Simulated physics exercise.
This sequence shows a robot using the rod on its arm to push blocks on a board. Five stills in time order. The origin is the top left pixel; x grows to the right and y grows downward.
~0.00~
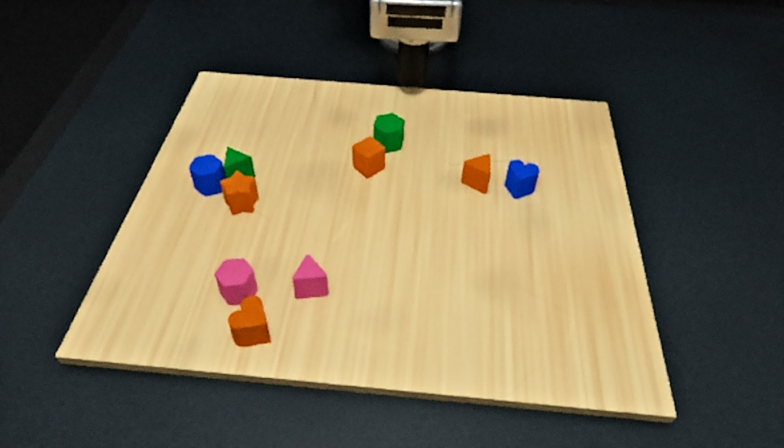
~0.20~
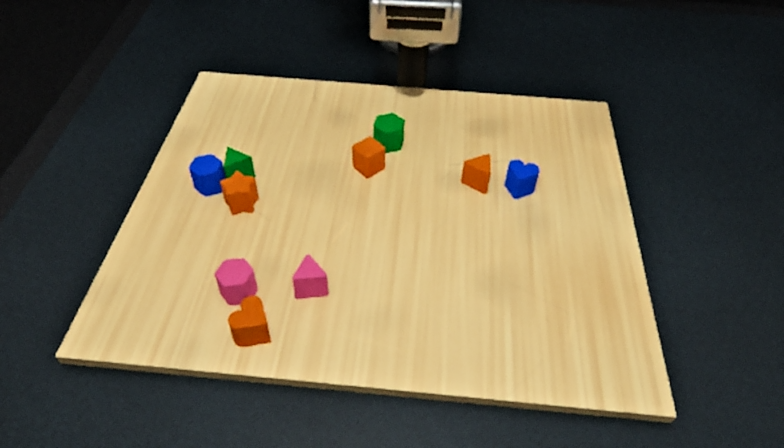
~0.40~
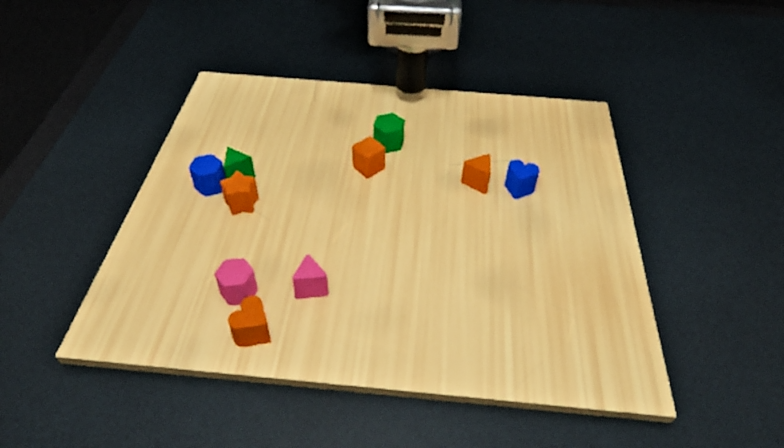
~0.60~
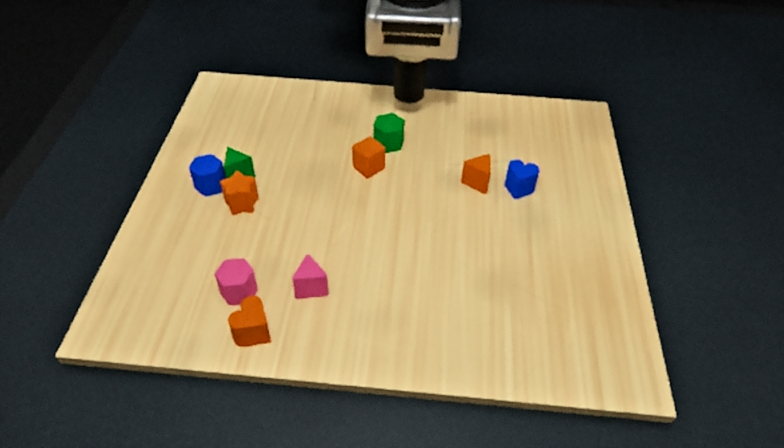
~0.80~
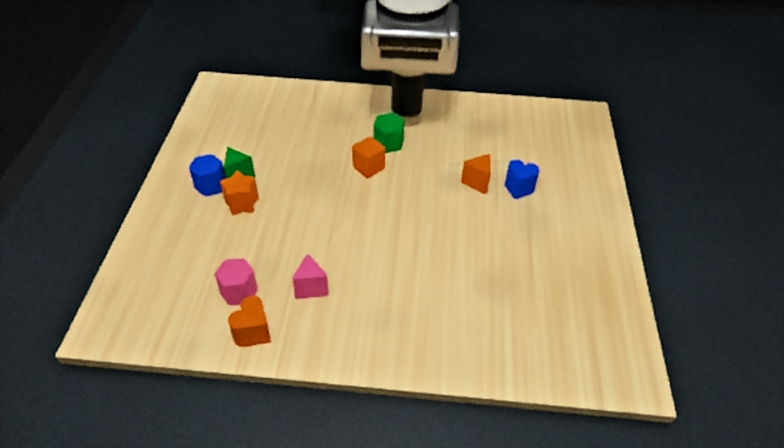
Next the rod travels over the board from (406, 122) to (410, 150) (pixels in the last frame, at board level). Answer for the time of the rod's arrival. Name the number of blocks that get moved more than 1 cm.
Moved: 1.
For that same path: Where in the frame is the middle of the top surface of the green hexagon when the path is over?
In the picture, it is at (381, 133).
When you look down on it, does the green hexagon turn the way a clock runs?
Yes
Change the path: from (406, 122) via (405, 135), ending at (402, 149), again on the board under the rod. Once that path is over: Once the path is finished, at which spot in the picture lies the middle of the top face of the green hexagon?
The centre of its top will be at (375, 138).
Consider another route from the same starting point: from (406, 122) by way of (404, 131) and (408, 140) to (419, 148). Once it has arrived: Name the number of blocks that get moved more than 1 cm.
I'm going with one.
On the path given first. Halfway along, rod at (409, 122); green hexagon at (386, 128), turned 20° clockwise.
At the end, rod at (411, 136); orange square at (365, 149), turned 15° anticlockwise; green hexagon at (381, 133), turned 40° clockwise.
